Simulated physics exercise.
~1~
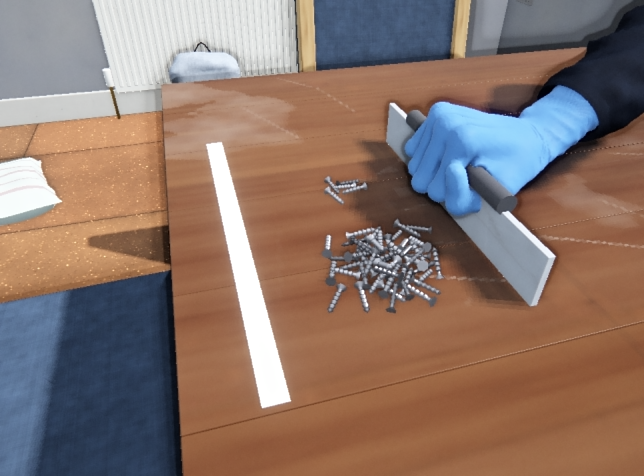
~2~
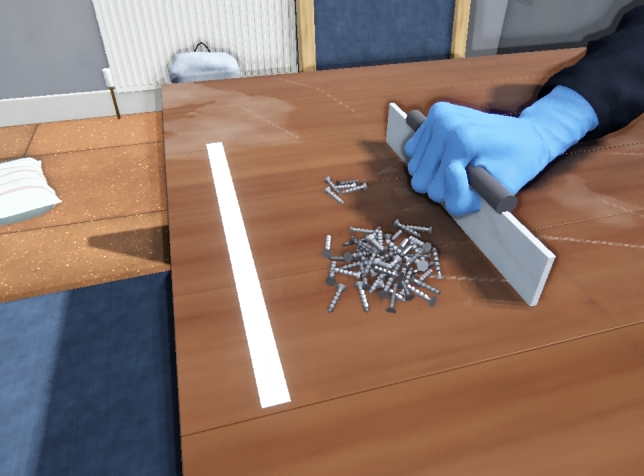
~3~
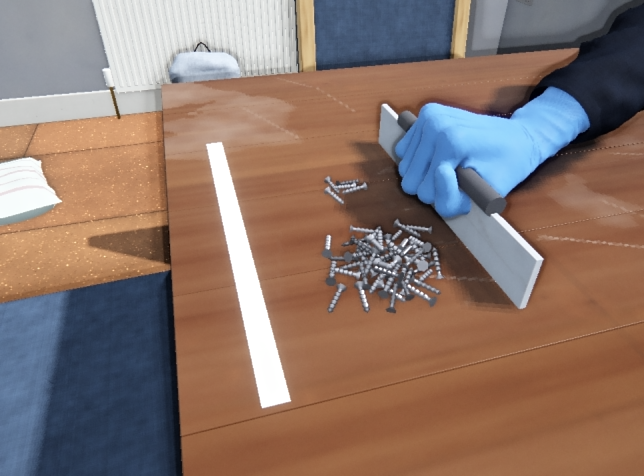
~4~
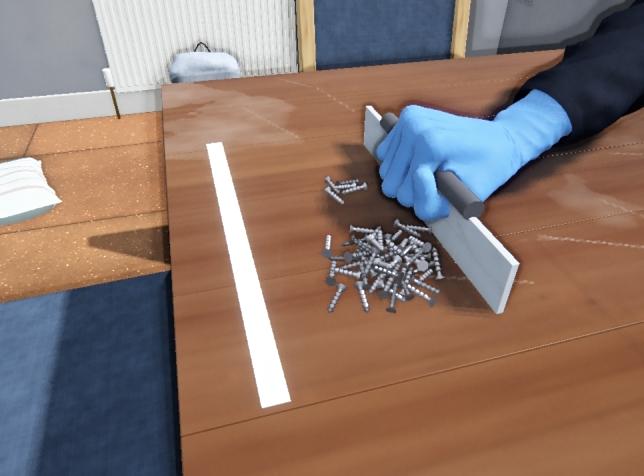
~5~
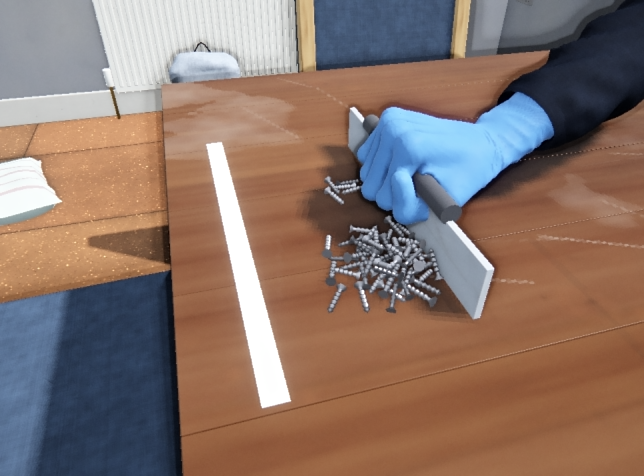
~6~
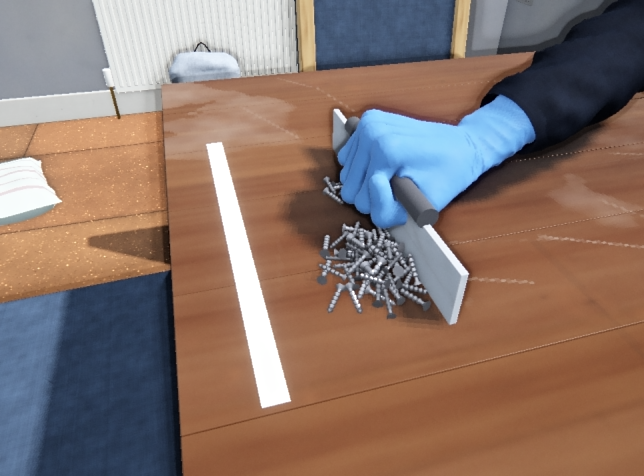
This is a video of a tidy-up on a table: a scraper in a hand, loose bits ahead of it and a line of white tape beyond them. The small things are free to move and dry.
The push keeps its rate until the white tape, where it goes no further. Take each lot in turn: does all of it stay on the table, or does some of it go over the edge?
The near lot loses some over the edge; the far lot stays wholly on the table.
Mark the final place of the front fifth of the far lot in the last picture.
It ends up centred around (196, 229).
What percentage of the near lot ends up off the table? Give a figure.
Share: Approx. 10 in a hundred.
Then, 0.60 s past the last view, scraper still moving, near (302, 182); near lot all on the table, its front near (261, 312); far lot all on the table, its front near (277, 205).
Then, 1.23 s past the last view, scraper stopped at the white tape; near lot a stray few over the edge; far lot all on the table, its front near (196, 173).
Then, 1.51 s past the last view, scraper stopped at the white tape; near lot a small part over the edge; far lot all on the table, its front near (200, 268).
Finally, scraper stopped at the white tape; near lot a small part over the edge; far lot all on the table, its front near (200, 268).
